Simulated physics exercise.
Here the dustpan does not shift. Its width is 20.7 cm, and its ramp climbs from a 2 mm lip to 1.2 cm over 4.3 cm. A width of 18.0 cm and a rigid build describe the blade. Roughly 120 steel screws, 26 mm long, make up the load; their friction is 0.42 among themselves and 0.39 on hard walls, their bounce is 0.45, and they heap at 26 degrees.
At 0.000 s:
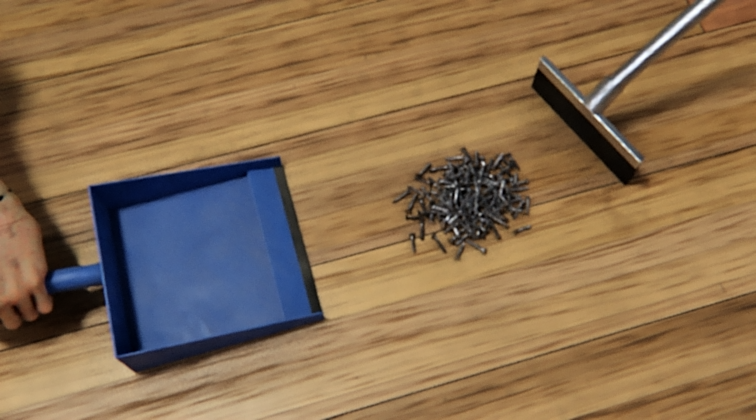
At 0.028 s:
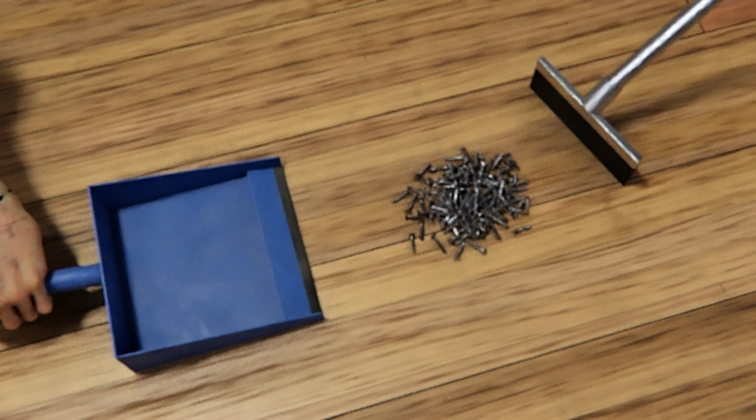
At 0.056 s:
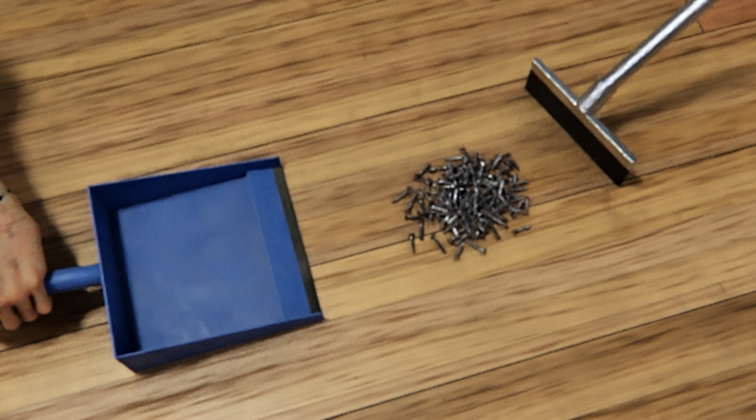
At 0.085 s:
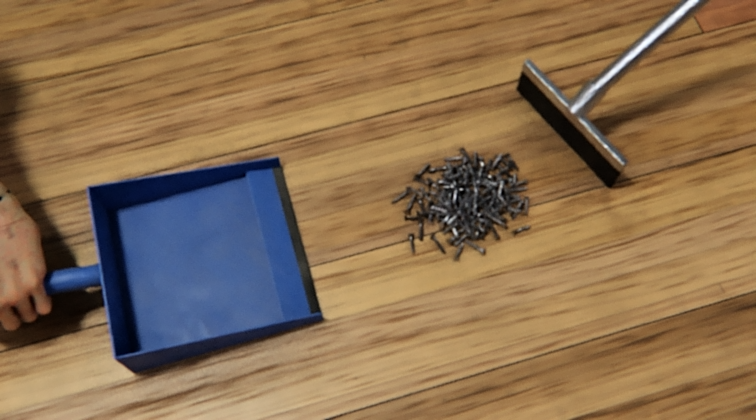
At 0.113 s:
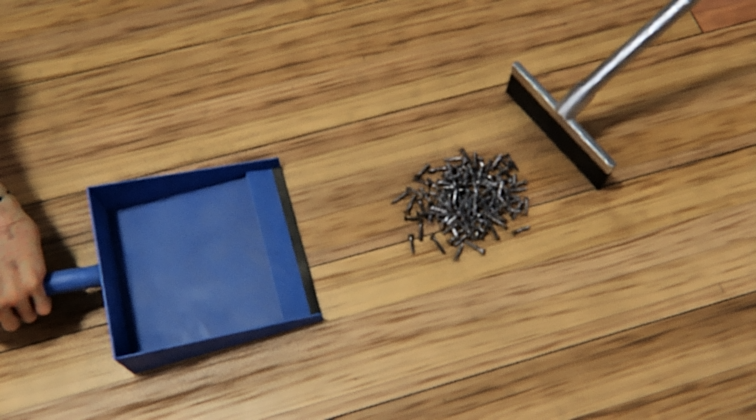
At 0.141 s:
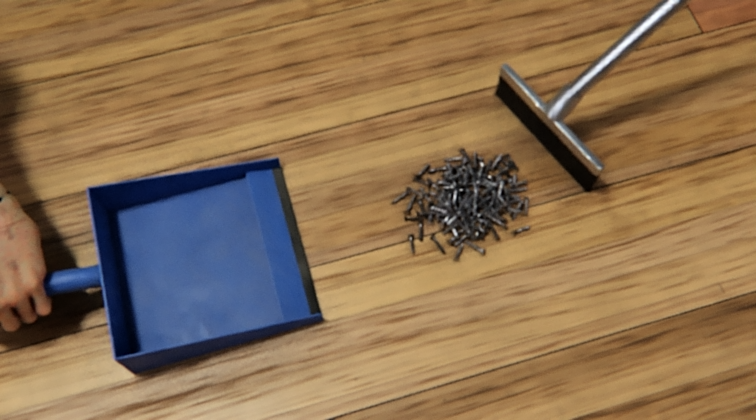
To begin with, a hand at the left grips the handle of a blue dustpan on a wooden floor, with a heap of small dark screws to its right. A metal-handled blade at the upper right then slides a short way left toward the heap, while the screws and dustpan stay still.
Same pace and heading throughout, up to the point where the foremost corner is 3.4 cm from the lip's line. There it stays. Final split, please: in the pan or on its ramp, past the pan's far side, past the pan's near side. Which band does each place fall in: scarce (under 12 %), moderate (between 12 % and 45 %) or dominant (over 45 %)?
In the pan or on its ramp: Scarce; past the pan's far side: Scarce; past the pan's near side: Scarce.
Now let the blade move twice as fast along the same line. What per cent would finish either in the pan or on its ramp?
About 15 per cent.
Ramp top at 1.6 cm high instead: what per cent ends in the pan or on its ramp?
Estimated share: Around 0 in a hundred.
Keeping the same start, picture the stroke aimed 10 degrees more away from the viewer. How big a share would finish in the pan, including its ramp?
It comes to roughly 0 in a hundred.
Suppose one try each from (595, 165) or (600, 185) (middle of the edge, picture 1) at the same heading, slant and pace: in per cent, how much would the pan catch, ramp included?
Around 5 percent, then around 5 percent.
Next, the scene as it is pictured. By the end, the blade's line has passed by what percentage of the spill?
Around 40 in a hundred.
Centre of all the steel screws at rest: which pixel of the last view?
Centre at rest, approx.: (361, 241) px.
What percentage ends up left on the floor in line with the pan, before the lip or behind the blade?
Roughly 100 in a hundred.
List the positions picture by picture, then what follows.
In the first picture, blade from (637, 163) to (542, 65), moved 0.0 cm, 0 of the pieces shifted so far; middle of the pieces at (470, 200); pan at (196, 267).
In the second picture, blade from (635, 163) to (541, 65), moved 0.2 cm, 0 of the pieces shifted so far; middle of the pieces at (470, 200).
In the third picture, blade from (630, 164) to (535, 66), moved 0.8 cm, 0 of the pieces shifted so far; middle of the pieces at (469, 200).
In the fourth picture, blade from (621, 166) to (527, 67), moved 1.9 cm, 0 of the pieces shifted so far; middle of the pieces at (469, 201).
In the fifth picture, blade from (609, 168) to (516, 70), moved 3.3 cm, 0 of the pieces shifted so far; middle of the pieces at (469, 201).
In the sixth picture, blade from (598, 170) to (504, 72), moved 4.8 cm, 0 of the pieces shifted so far; middle of the pieces at (469, 201); pan at (195, 269). The blade's pace is about 0.52 m/s, heading 5 degrees away from the viewer's side.
After 0.39 s, middle of the blade 20 cm from the lip; 0 % over the lip, far side 0 %, near side 0 %.
Then, at 0.56 s, middle of the blade 11 cm from the lip; 0 % over the lip, far side 0 %, near side 0 %.
After 0.85 s, middle of the blade 6 cm from the lip; 0 % over the lip, far side 0 %, near side 0 %.
In the end, at 1.2 s, pan 0 %, far side 0 %, near side 0 %, in front of the lip or behind the blade 100 %.
